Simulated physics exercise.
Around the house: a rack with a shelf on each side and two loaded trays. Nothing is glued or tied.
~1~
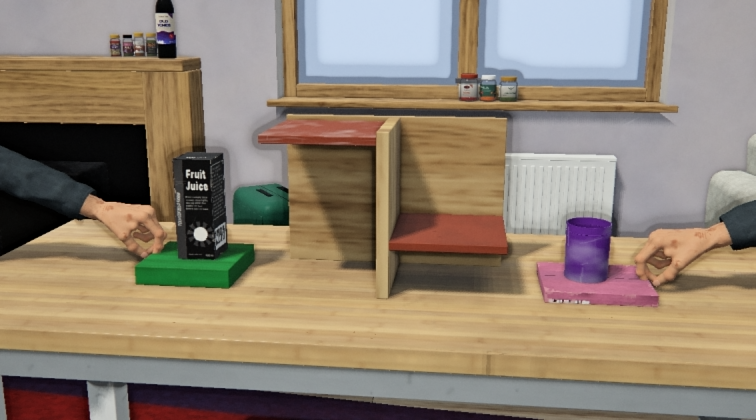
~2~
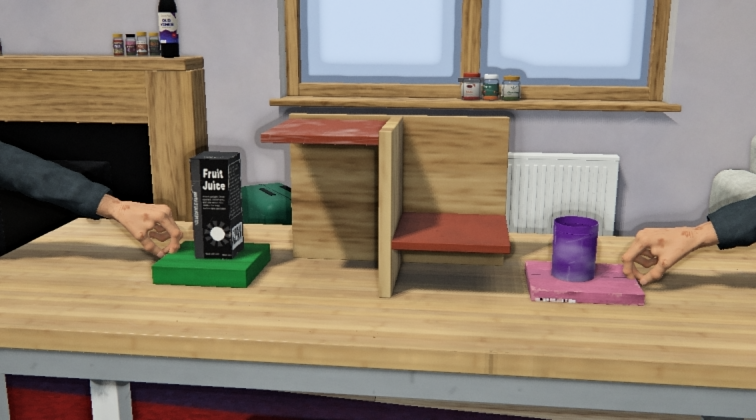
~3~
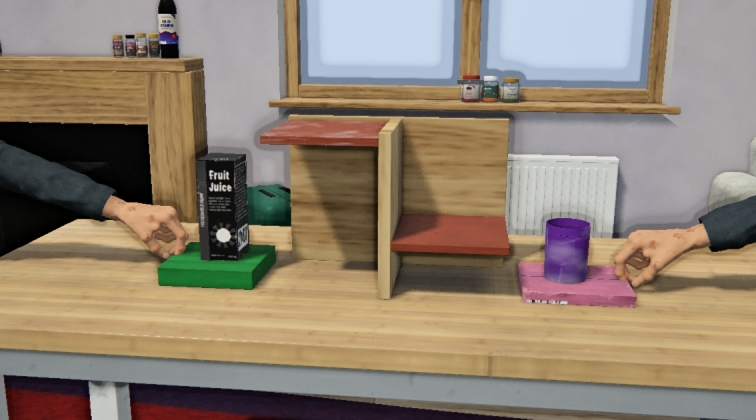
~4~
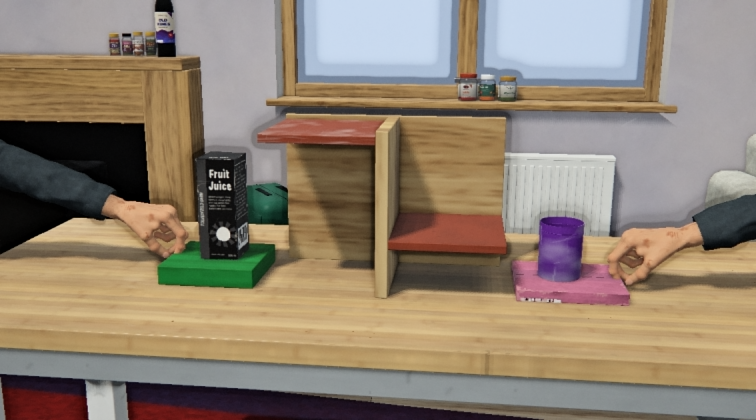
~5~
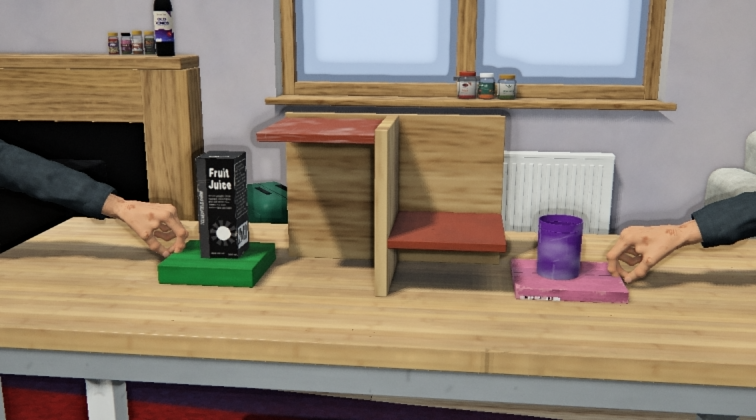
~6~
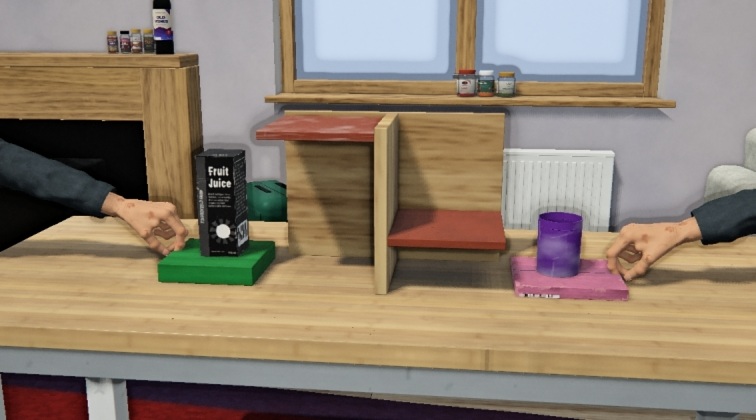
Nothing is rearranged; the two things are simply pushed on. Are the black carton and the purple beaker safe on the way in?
In the end the black carton clears the shelf, the purple beaker strikes the shelf.
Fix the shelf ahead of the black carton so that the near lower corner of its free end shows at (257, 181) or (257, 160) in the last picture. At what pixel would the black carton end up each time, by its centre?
It ends around (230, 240) and (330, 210).
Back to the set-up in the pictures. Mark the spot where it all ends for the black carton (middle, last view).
Its middle is close to (326, 206).
Then, 1.10 s past the last view, black carton riding along near (283, 205); purple beaker pushed back on its carrier near (525, 244).
Then, 1.68 s past the last view, black carton riding along near (325, 206); purple beaker leaning 27° off how it started near (523, 246).
Then, 2.24 s past the last view, black carton riding along near (326, 206); purple beaker leaning 60° off how it started near (540, 251).
Finally, the black carton rides in untouched, near (326, 206); the purple beaker gets scraped off its spot, near (559, 262).
